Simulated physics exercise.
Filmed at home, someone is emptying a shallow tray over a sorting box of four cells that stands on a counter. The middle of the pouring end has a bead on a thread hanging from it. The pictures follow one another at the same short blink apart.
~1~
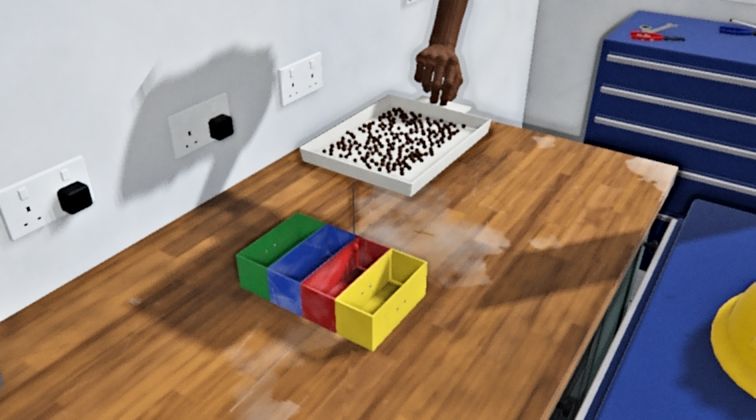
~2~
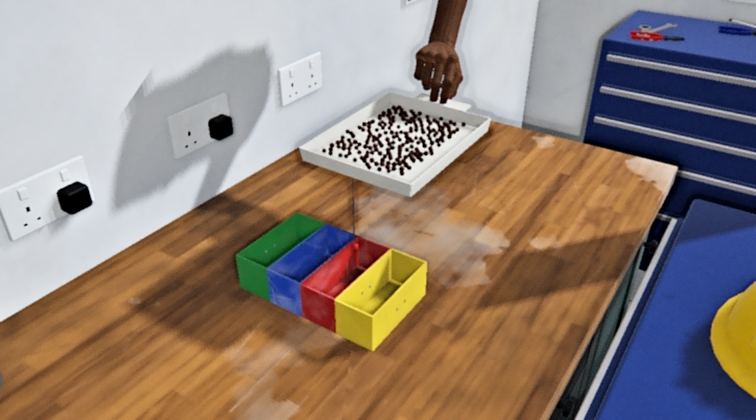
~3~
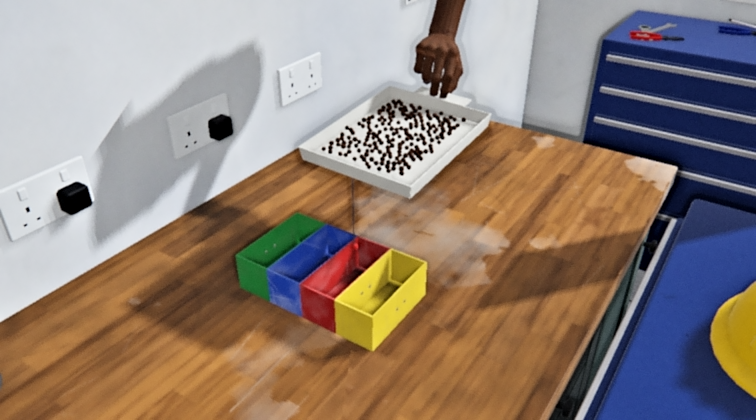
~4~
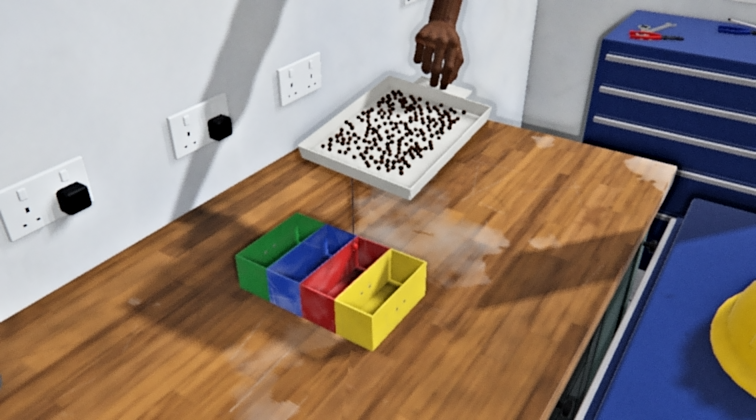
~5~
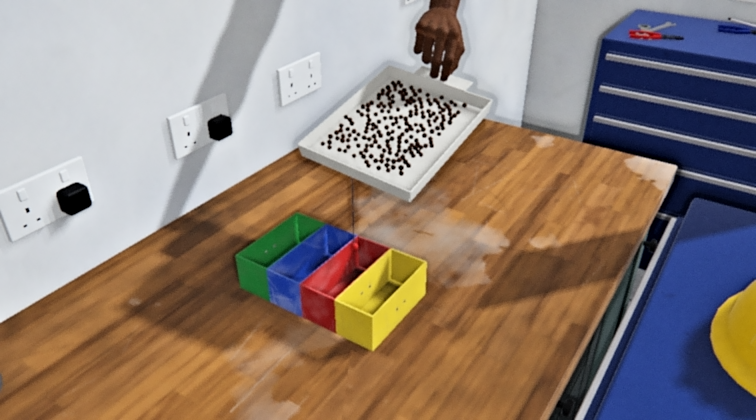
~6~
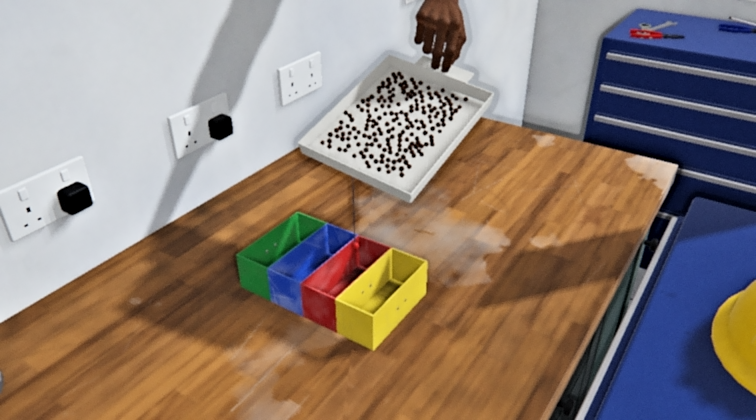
A dark-skinned hand gradually raises the far end of a shallow white tray on a wooden counter, seen from above at an angle in a room with wall sockets. Small dark brown berries cover the tray, with joined green, blue, red and yellow cells in front and blue drawers at right. The tray steepens and leans slightly rightward, its load shifting slightly, while the camera stays still.
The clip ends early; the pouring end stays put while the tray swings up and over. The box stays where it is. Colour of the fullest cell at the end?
Yellow.
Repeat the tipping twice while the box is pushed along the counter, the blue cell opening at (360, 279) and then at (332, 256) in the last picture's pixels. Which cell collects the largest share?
That red cell, then the cell in yellow.
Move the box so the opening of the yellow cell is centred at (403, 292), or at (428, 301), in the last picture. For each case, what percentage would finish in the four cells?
Some 100 and then some 100 per cent.
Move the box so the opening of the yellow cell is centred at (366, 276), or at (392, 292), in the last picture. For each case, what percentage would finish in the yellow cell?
It comes to near 20 per cent the first time and near 90 per cent the second time.
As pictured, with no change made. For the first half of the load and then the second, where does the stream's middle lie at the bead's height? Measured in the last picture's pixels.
The early half goes through (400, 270), the late half through (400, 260).
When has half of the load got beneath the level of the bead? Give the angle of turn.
I'd put it at about 110 degrees.
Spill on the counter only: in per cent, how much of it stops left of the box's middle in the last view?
I'd guess close to 0 %.
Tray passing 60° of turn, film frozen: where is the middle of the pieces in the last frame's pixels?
I'd mark the middle close to (395, 180).
Soon, tray tipped steeply; nearly all on the tray; a small part falling or outside the box.
A while on, tray tipped right over; most on the tray; a small part in the yellow cell; a small part falling or outside the box.
Towards the end, tray tipped past a quarter turn; most in the yellow cell; a stray few in the red cell; about a quarter falling or outside the box.
Finally, tray tipped past a quarter turn; most in the yellow cell; a stray few in the red cell; none in the blue cell; none in the green cell; about a quarter outside the box.
